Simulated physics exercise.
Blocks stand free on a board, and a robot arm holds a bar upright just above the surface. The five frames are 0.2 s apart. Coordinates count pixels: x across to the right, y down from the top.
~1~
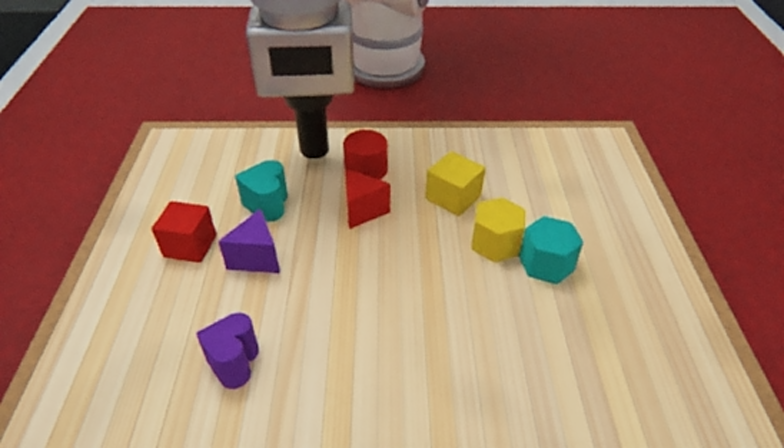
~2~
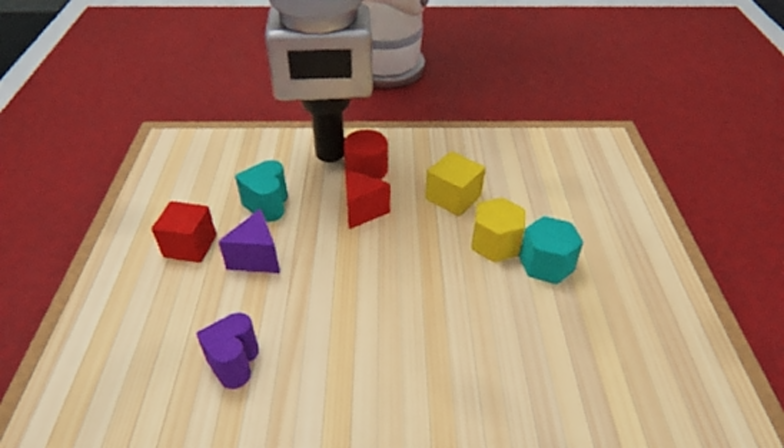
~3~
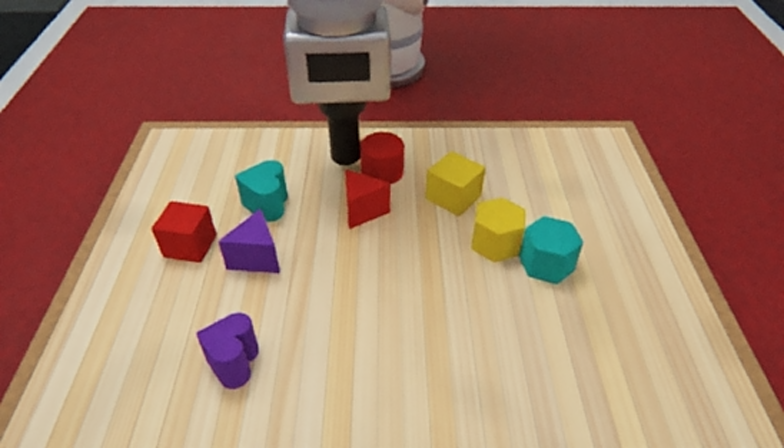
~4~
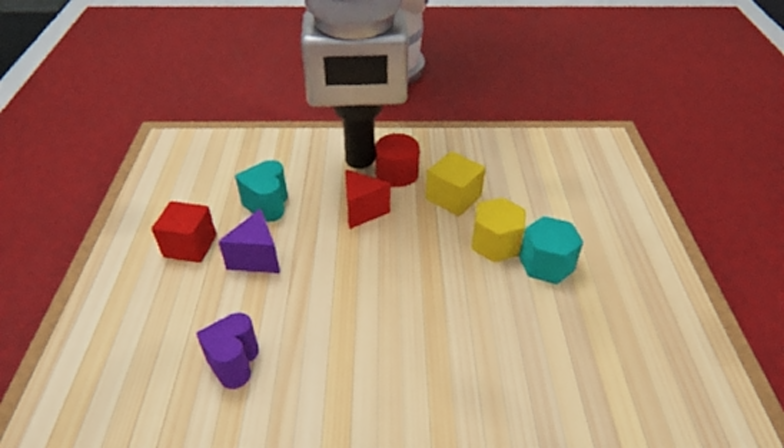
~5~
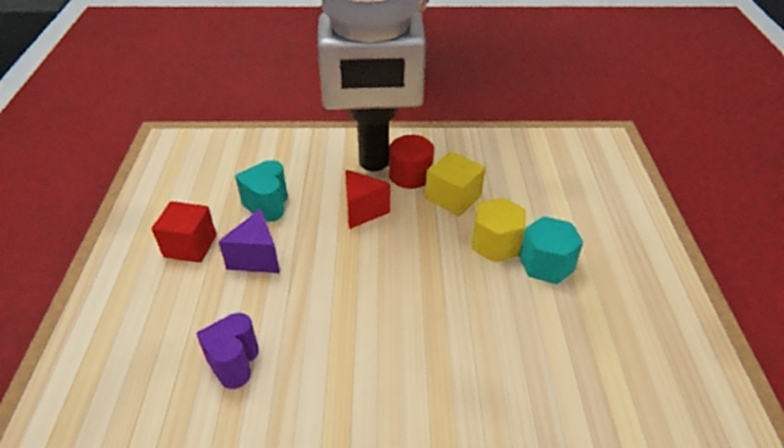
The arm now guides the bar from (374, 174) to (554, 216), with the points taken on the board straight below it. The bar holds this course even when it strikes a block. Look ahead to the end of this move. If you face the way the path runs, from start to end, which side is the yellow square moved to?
Toward the right.
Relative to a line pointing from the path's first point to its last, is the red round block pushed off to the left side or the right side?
With start-to-end as forward, it shifts left.
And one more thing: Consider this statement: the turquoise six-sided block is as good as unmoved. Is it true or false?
This is false.
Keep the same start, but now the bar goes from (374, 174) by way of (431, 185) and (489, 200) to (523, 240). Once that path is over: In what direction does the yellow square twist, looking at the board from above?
Viewed from above: Clockwise.
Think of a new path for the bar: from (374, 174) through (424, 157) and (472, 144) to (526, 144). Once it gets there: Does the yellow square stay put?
Going by the path, no.
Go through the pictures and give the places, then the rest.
The first picture shows tip of the bar (315, 151), middles of tops, red round block (365, 141), yellow square (456, 168), yellow six-sided block (501, 214), turquoise six-sided block (555, 234).
The second picture shows bar (331, 155), nothing pushed.
The third picture shows bar (346, 158), red round block (382, 143).
The fourth picture shows bar (360, 161), red round block (397, 145).
The fifth picture shows bar (374, 164), red round block (412, 146), yellow square (456, 168), yellow six-sided block (501, 214), turquoise six-sided block (555, 234).
What follows on the original path. One third of the way, bar (433, 177); red round block (461, 144); yellow square (477, 173), turned 30° clockwise.
Two thirds of the way, bar (494, 191); red round block (472, 143); yellow square (535, 193), turned 60° clockwise; yellow six-sided block (507, 222), turned 30° clockwise; turquoise six-sided block (558, 238), turned 15° anticlockwise.
At the end, bar (557, 205); red round block (472, 143); yellow square (585, 213), turned 115° clockwise; yellow six-sided block (507, 222), turned 30° clockwise; turquoise six-sided block (563, 247), turned 20° clockwise.
